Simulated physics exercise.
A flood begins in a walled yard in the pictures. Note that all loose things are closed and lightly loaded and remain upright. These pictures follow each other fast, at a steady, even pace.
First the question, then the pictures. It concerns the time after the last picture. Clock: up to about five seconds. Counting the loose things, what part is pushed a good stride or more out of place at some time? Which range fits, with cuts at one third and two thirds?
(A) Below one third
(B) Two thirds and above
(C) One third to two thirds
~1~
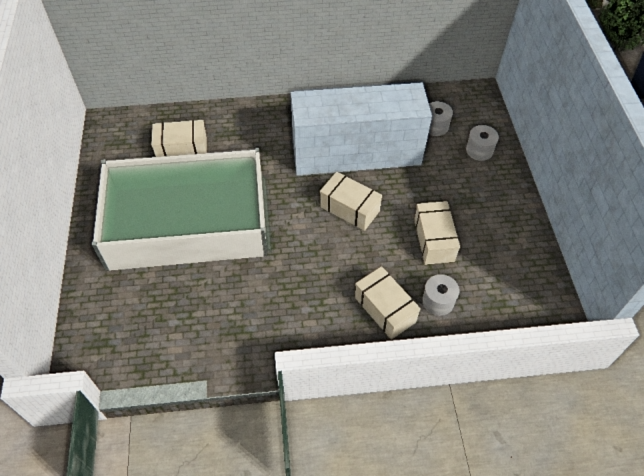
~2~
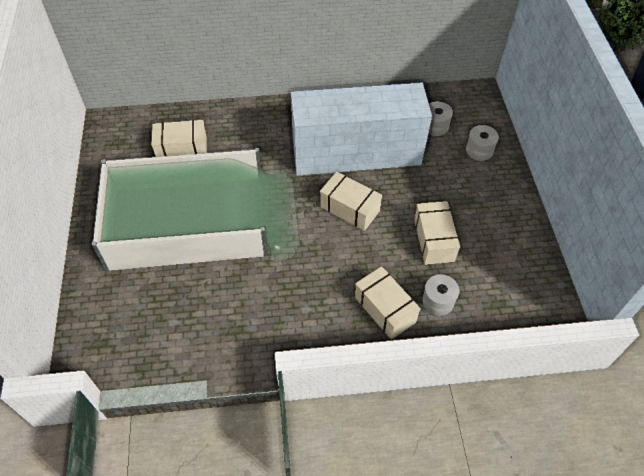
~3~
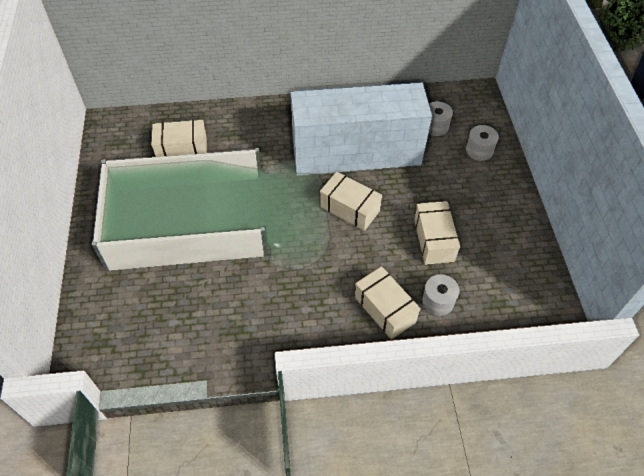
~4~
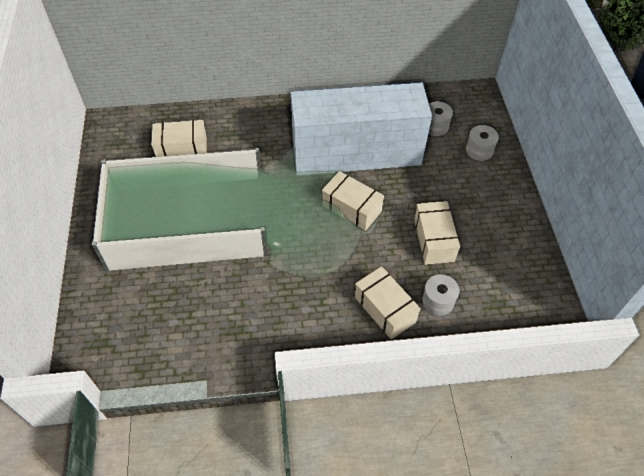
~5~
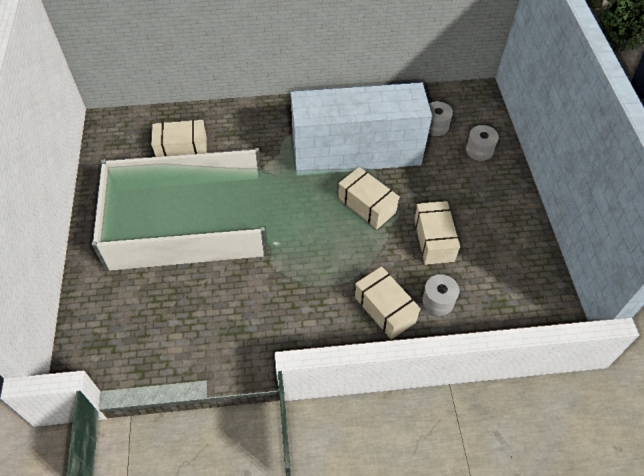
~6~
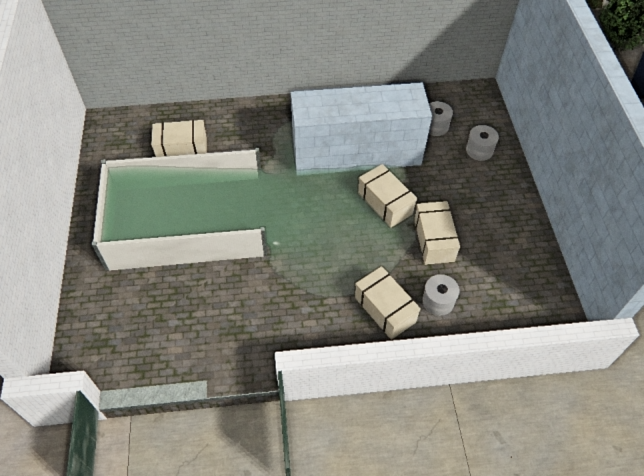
C.
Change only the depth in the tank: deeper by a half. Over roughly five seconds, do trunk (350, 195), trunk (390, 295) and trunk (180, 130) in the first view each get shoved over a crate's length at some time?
Going through them in turn, I'd say got there, then got there, then never got there.
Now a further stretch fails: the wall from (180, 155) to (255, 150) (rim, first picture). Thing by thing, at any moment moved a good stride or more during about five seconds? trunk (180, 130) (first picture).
As for this one, it went the full distance.
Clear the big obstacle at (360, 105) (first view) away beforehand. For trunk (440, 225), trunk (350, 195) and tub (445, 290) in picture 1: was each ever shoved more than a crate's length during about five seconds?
In sequence: Covered the distance, covered the distance, fell short.
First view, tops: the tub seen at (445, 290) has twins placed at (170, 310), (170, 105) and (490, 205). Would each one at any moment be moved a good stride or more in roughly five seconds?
Item by item: Remains in place, remains in place, goes the distance.
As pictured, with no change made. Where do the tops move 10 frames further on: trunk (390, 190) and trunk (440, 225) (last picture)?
My guess: Roughly (533, 169), then roughly (559, 243).
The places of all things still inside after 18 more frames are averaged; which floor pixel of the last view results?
The mean position lies close to (430, 218).
A moment on, 1 of 7 are well off their spots; 0 afloat.
Next, 2 of 7 are well off their spots; 3 afloat.
Later, 2 of 7 are well off their spots; 3 afloat.
In the end, 4 of 7 are well off their spots, and 4 have been at some point; 4 afloat.
